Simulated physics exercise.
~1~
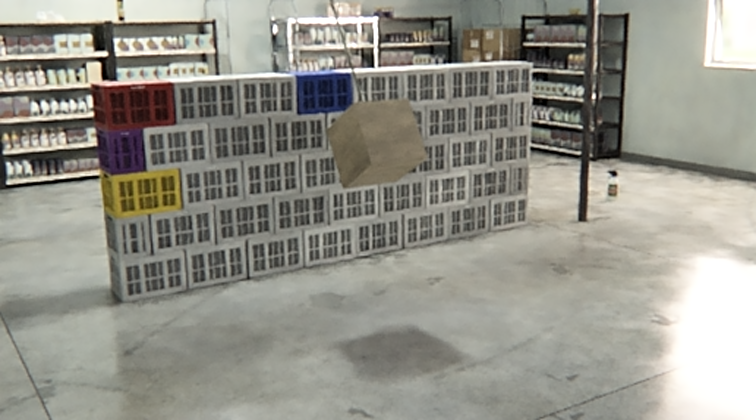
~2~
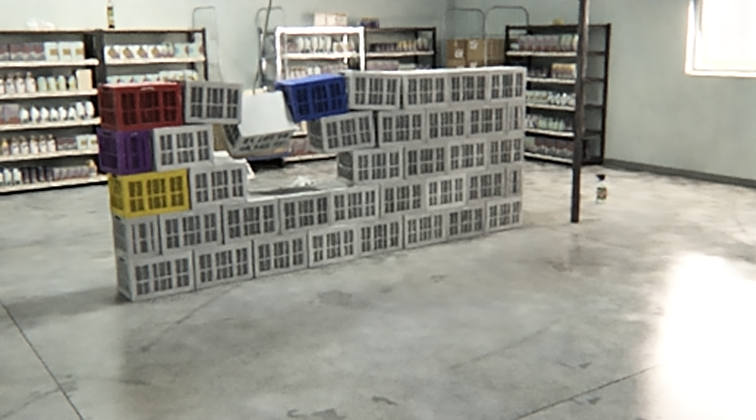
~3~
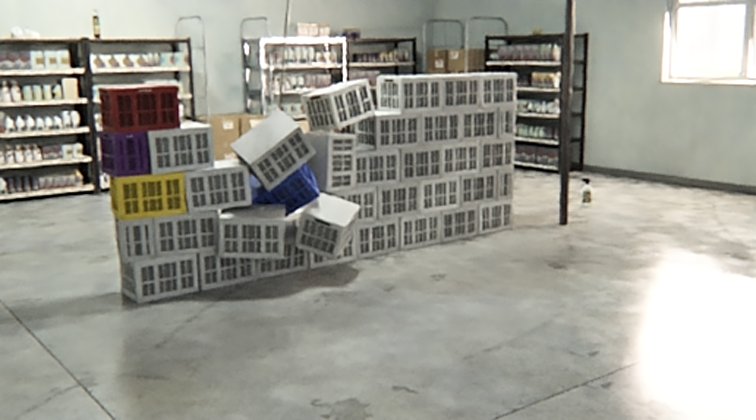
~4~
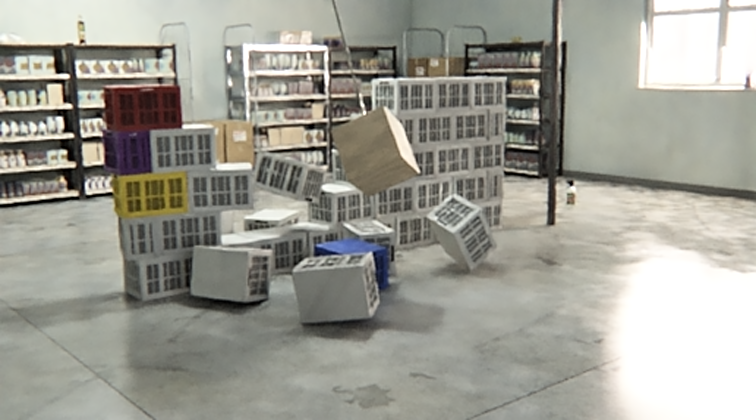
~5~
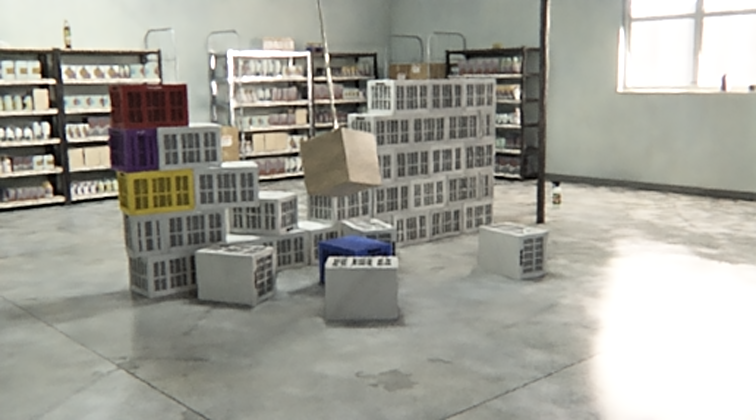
A swinging block smashes through a crate wall, toppling its middle while both ends stand.
